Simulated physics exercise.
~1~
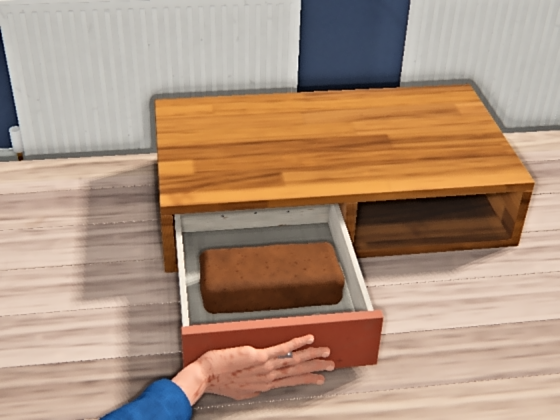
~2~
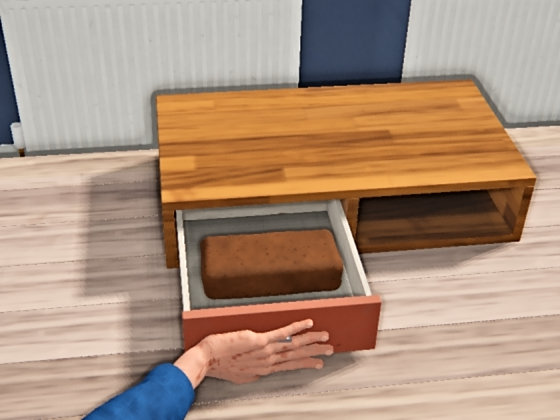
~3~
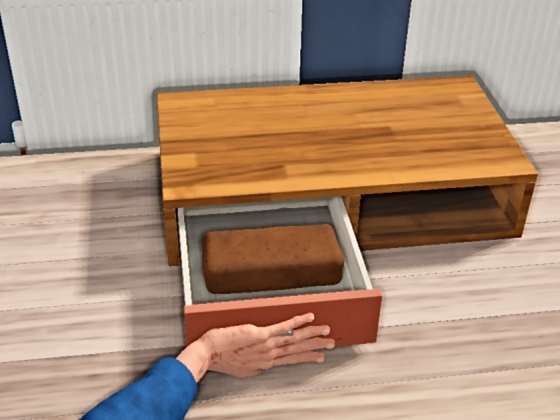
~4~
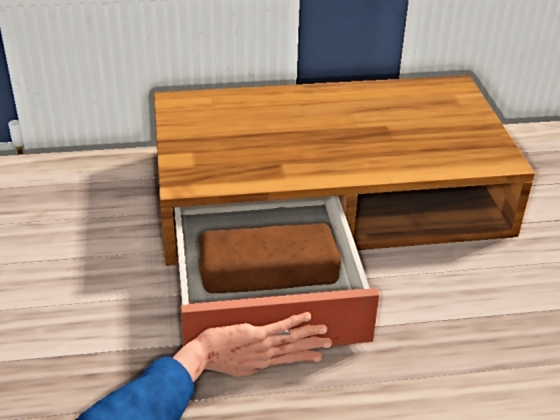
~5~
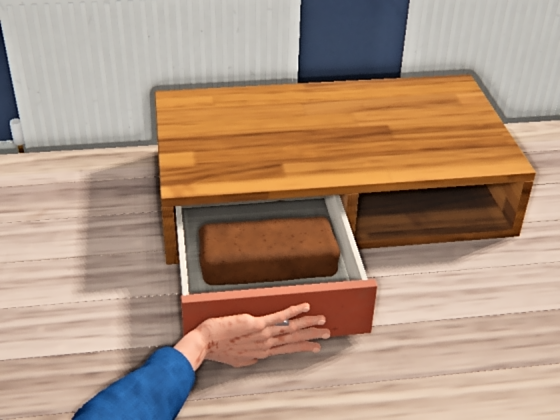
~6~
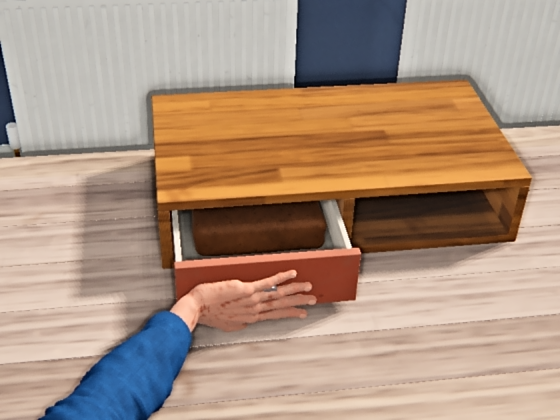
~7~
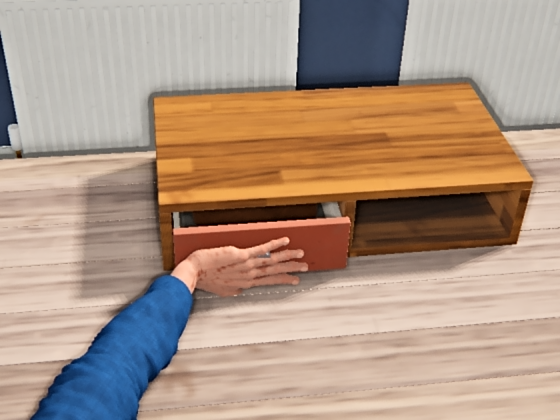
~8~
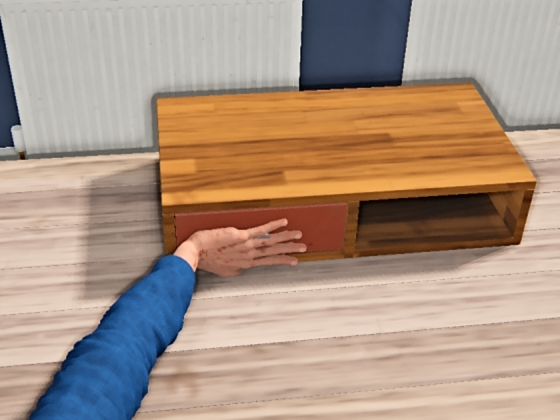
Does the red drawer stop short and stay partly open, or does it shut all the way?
The drawer shuts all the way, with its red front ending flush with the wooden chest.
